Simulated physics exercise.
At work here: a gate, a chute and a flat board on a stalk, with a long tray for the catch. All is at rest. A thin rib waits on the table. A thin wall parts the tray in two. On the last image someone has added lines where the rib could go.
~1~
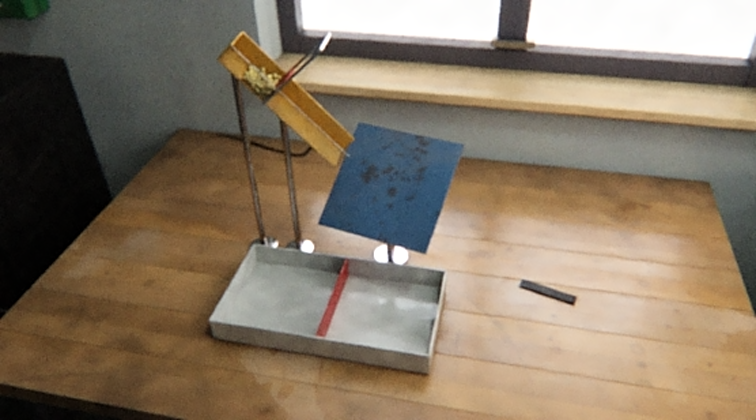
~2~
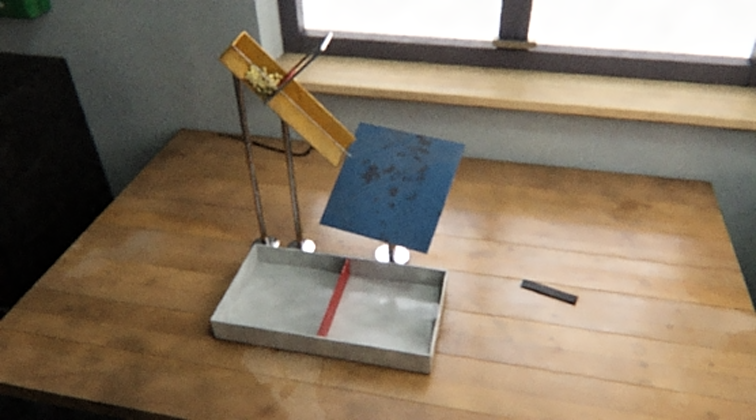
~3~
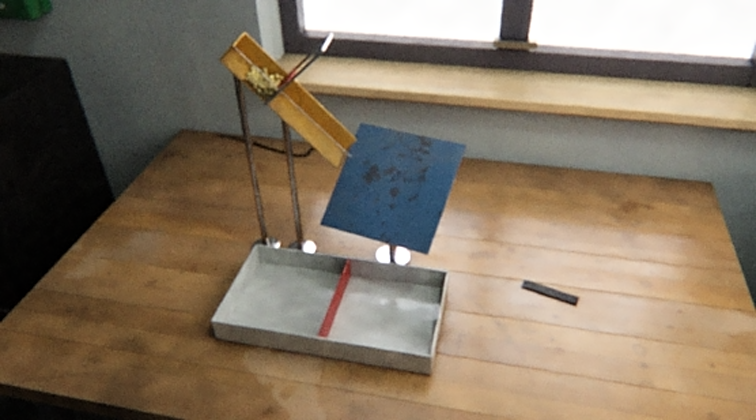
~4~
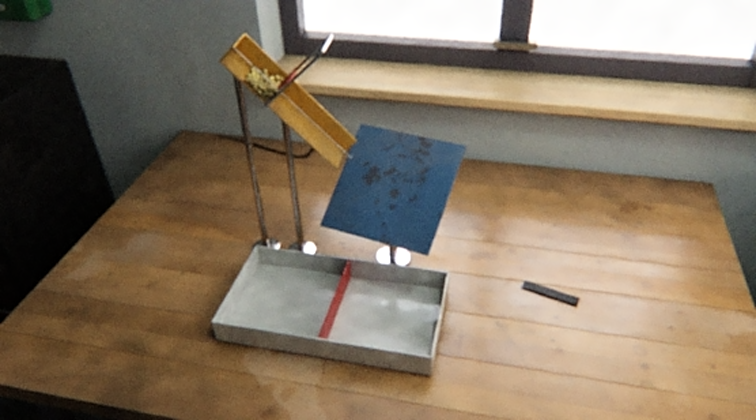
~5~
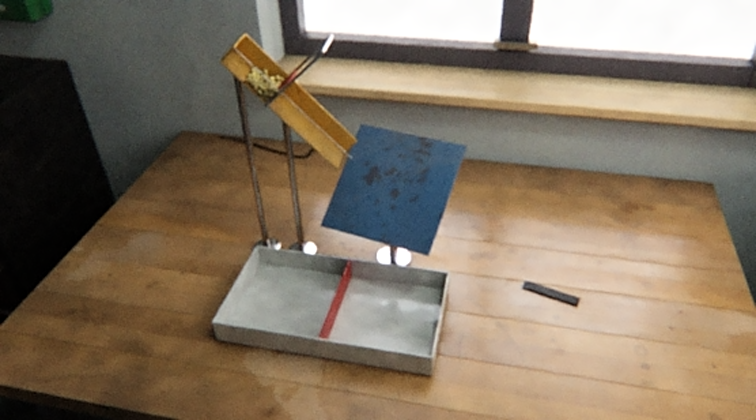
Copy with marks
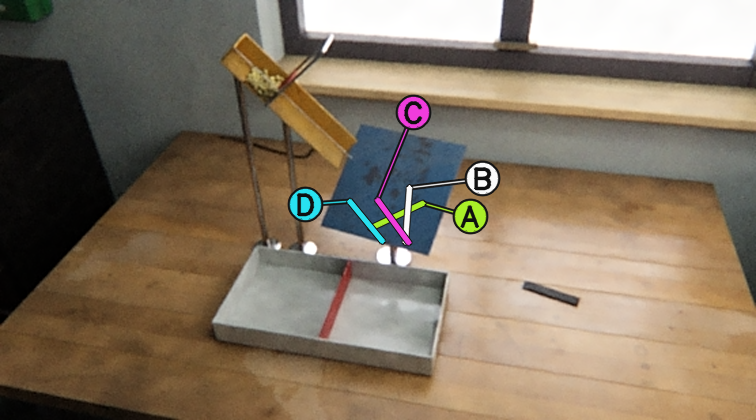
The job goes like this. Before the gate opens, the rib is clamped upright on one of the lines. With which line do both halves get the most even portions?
Line A.
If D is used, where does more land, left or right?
More lands on the right.
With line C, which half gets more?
The right half.
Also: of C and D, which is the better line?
It is C.
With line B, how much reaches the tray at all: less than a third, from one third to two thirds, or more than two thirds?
More than two thirds.
On the marked copy, line A from (422, 203) to (370, 228); line B from (409, 187) to (405, 242); line C from (377, 200) to (408, 242); line D from (349, 201) to (382, 241).
Choosing A, of what is caught, about two thirds in the left half, about a third in the right.
Choosing B, of what is caught, a small part in the left half, most in the right.
Choosing C, of what is caught, a small part in the left half, most in the right.
Choosing D, of what is caught, a stray few in the left half, nearly all in the right.
